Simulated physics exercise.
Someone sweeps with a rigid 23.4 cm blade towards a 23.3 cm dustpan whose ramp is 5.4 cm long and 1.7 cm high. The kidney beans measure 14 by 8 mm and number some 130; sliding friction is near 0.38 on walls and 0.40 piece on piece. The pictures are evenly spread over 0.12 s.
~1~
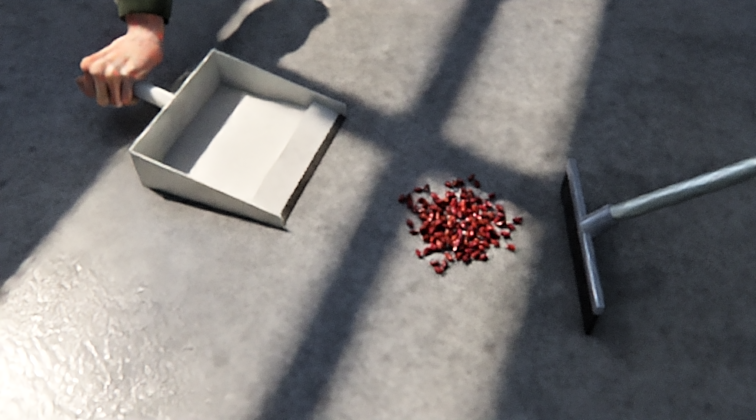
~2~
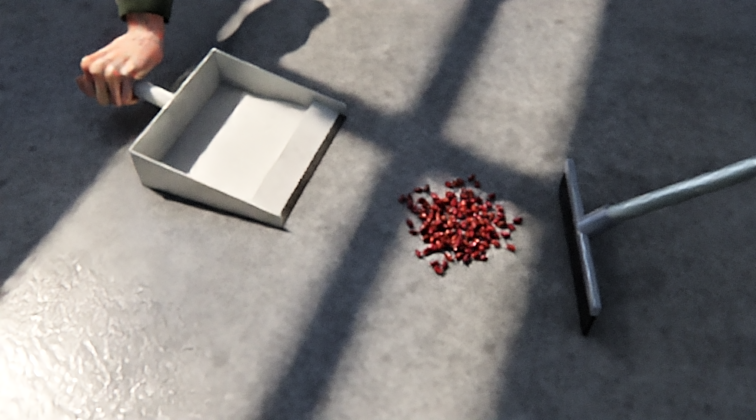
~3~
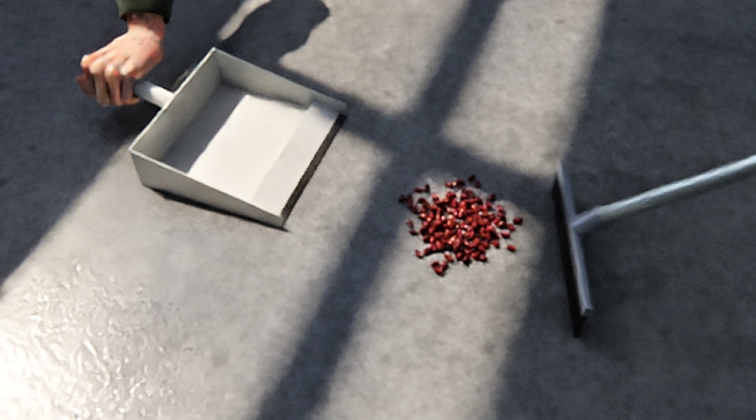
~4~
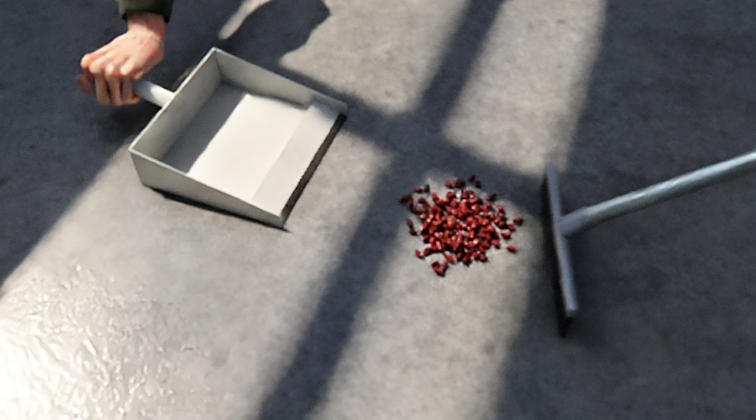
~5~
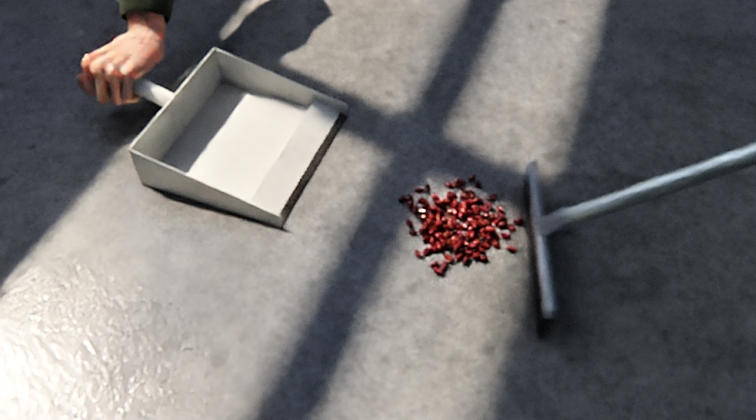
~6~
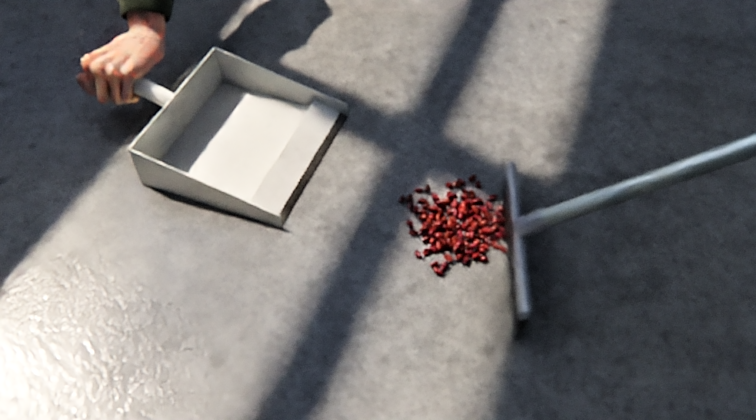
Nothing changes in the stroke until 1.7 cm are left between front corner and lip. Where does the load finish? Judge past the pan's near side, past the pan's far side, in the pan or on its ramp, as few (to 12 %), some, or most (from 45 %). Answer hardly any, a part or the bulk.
Near side the bulk, far side hardly any, pan a part.
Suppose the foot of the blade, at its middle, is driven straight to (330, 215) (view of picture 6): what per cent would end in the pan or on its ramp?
Some 40 per cent.
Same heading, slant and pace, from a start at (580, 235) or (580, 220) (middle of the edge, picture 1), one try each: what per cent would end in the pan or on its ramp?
Some 30 and 35 per cent.
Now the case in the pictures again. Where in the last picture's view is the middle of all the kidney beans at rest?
Near (254, 213).
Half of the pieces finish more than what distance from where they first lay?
Some 32 cm.
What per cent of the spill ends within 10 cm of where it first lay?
Roughly 5 per cent.
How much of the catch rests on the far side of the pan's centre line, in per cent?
About 0 per cent.
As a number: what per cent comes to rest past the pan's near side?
About 50 per cent.
Then, 0.12 s after the last picture, middle of the blade 16 cm from the lip; 0 % over the lip, far side 0 %, near side 15 %.
Then, 0.19 s after the last picture, middle of the blade 8 cm from the lip; 0 % over the lip, far side 0 %, near side 40 %.
Then, 0.41 s after the last picture, middle of the blade 5 cm from the lip; 30 % over the lip, far side 0 %, near side 50 %.
In the end, near side 50 %, far side 0 %, pan 20 %, in front of the lip or behind the blade 30 %.
